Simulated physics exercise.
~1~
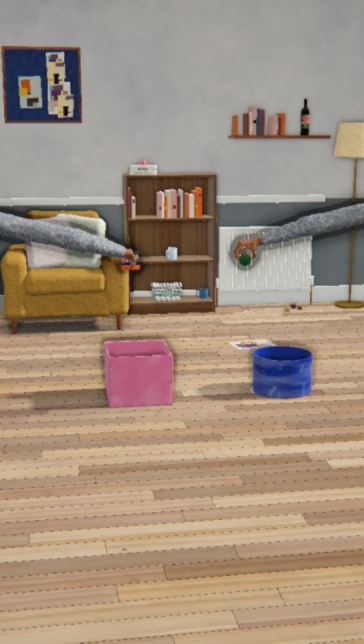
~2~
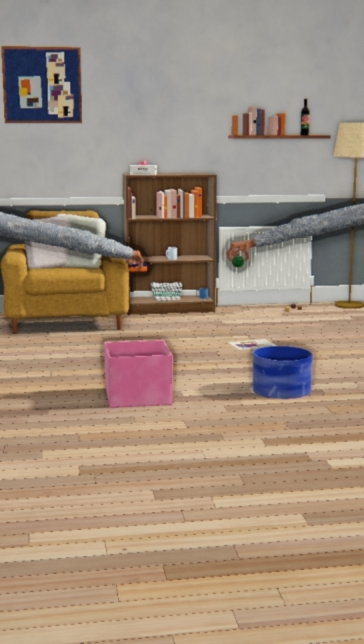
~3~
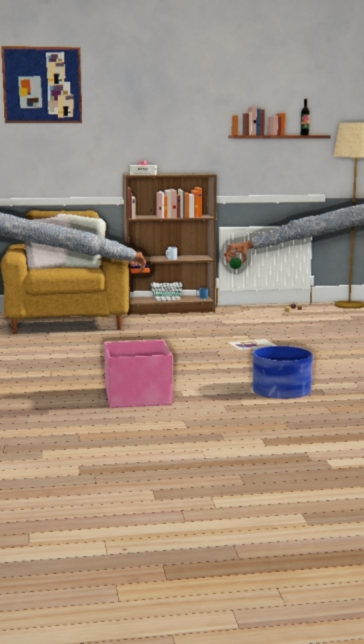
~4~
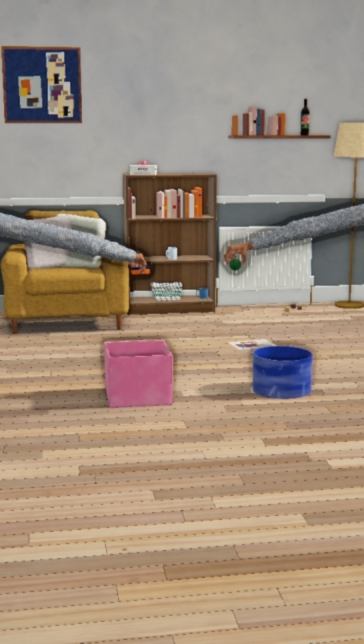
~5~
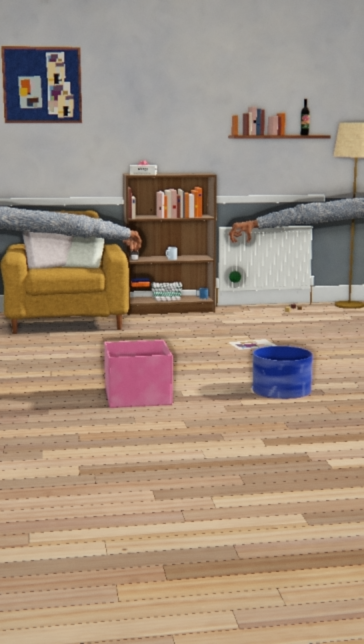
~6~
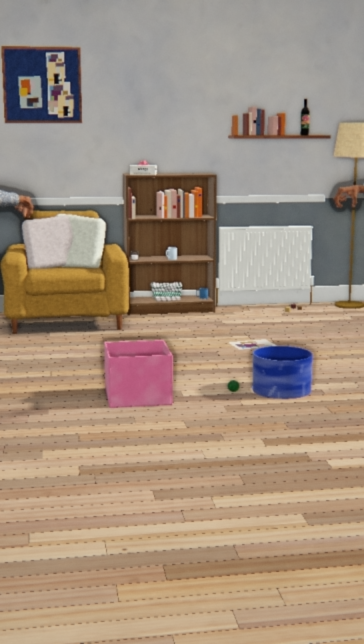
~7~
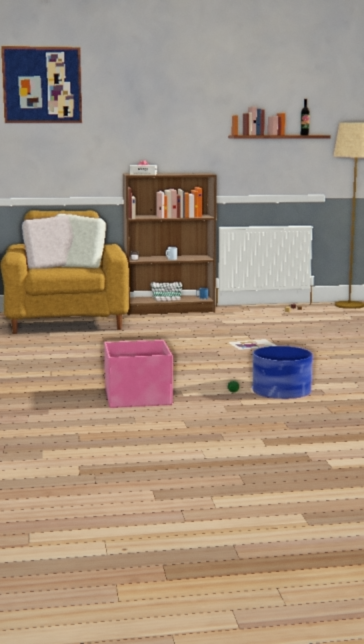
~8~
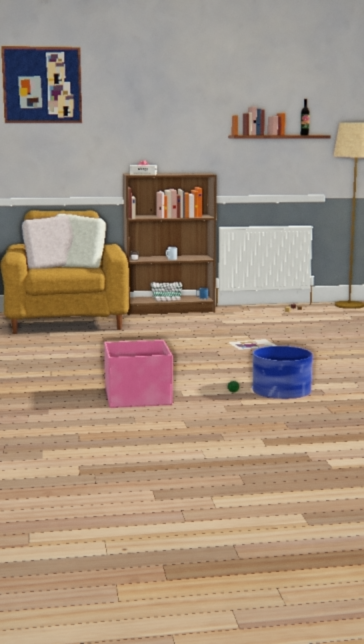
At the start, two arms in grey sleeves reach in from either side of a living room, the left hand holding an orange sponge and the right a green apple, high above a pink basket and a blue bucket. The hands shift slightly, the apple edging left and the sponge right. Then both hands let go, and the two things fall as the arms draw back. The sponge drops into the pink basket, out of sight. The apple ends up on the wooden floor, just left of the blue bucket, and lies still after the arms have gone.
